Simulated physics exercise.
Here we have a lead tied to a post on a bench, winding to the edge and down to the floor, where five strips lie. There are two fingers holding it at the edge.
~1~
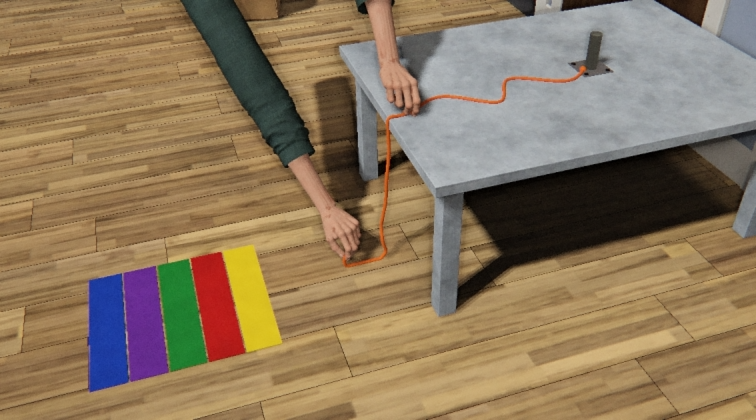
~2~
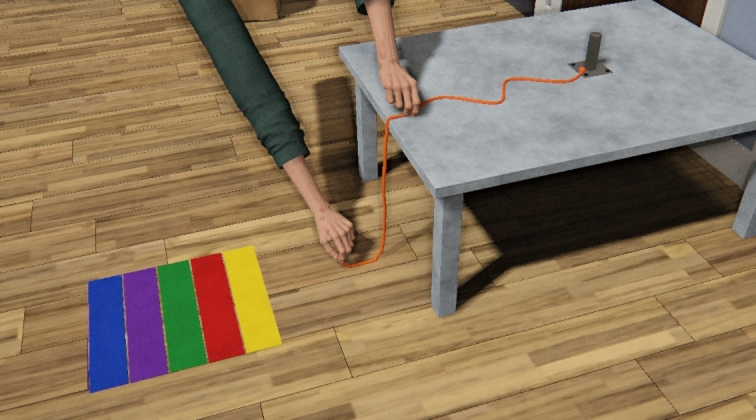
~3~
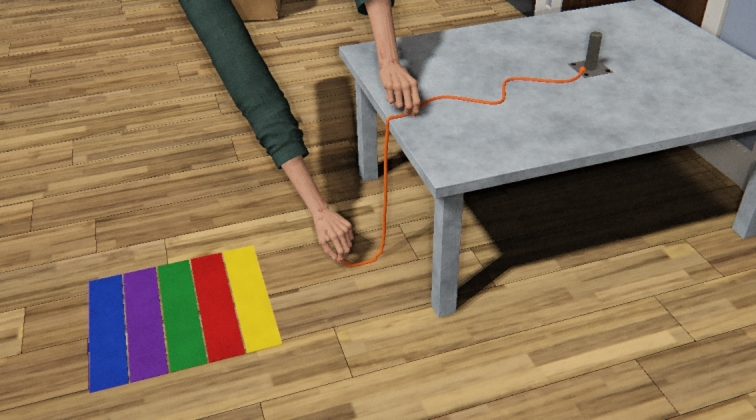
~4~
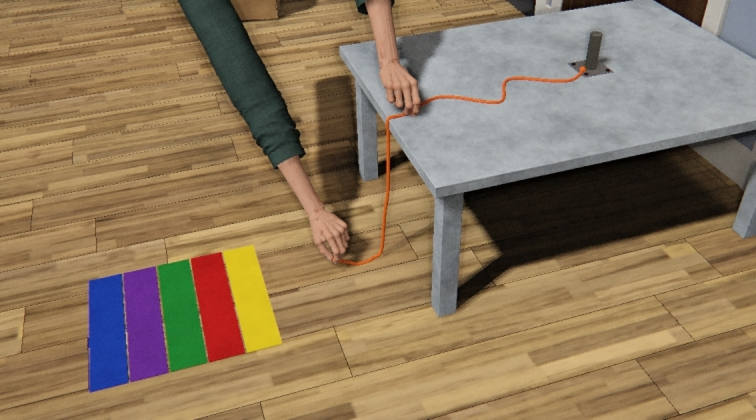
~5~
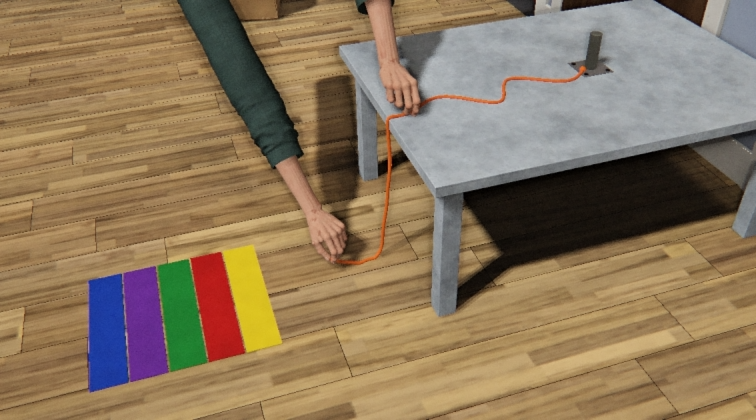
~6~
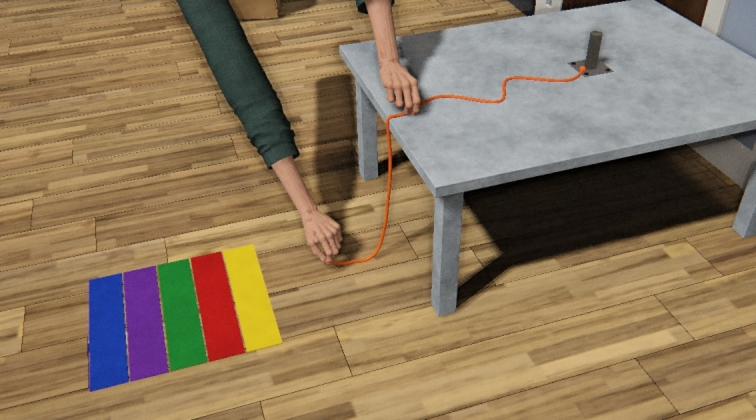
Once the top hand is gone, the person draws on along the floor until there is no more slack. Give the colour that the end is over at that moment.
The end is over green.
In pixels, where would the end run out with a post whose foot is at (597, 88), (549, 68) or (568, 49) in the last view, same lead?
Taking the tries in turn, you get (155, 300), (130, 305) and (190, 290).
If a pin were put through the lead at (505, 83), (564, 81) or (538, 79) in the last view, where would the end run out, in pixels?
The three spots are (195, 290), (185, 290) and (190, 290), in that order.
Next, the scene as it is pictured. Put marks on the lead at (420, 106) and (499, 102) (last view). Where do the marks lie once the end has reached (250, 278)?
The first lands at (387, 126), while the second lands at (459, 97).
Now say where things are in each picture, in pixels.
End (345, 256); yellow (259, 328); red (223, 337); green (186, 346); purple (147, 355); blue (108, 365), in the first frame.
End (339, 258); lead through (566, 82) (504, 87) (456, 98) (395, 118) (384, 187) (383, 244), in the second frame.
End (338, 259), in the third frame.
End (334, 259); lead through (566, 81) (504, 87) (456, 98) (395, 117) (389, 186) (383, 244), in the fourth frame.
End (331, 260), in the fifth frame.
End (327, 260); lead through (566, 81) (504, 86) (456, 97) (395, 117) (390, 184) (380, 244), in the sixth frame.
Soon after, end near (250, 278); over yellow.
After that, end near (205, 288); over red.
At the stop, end near (179, 294); over green. The green one.
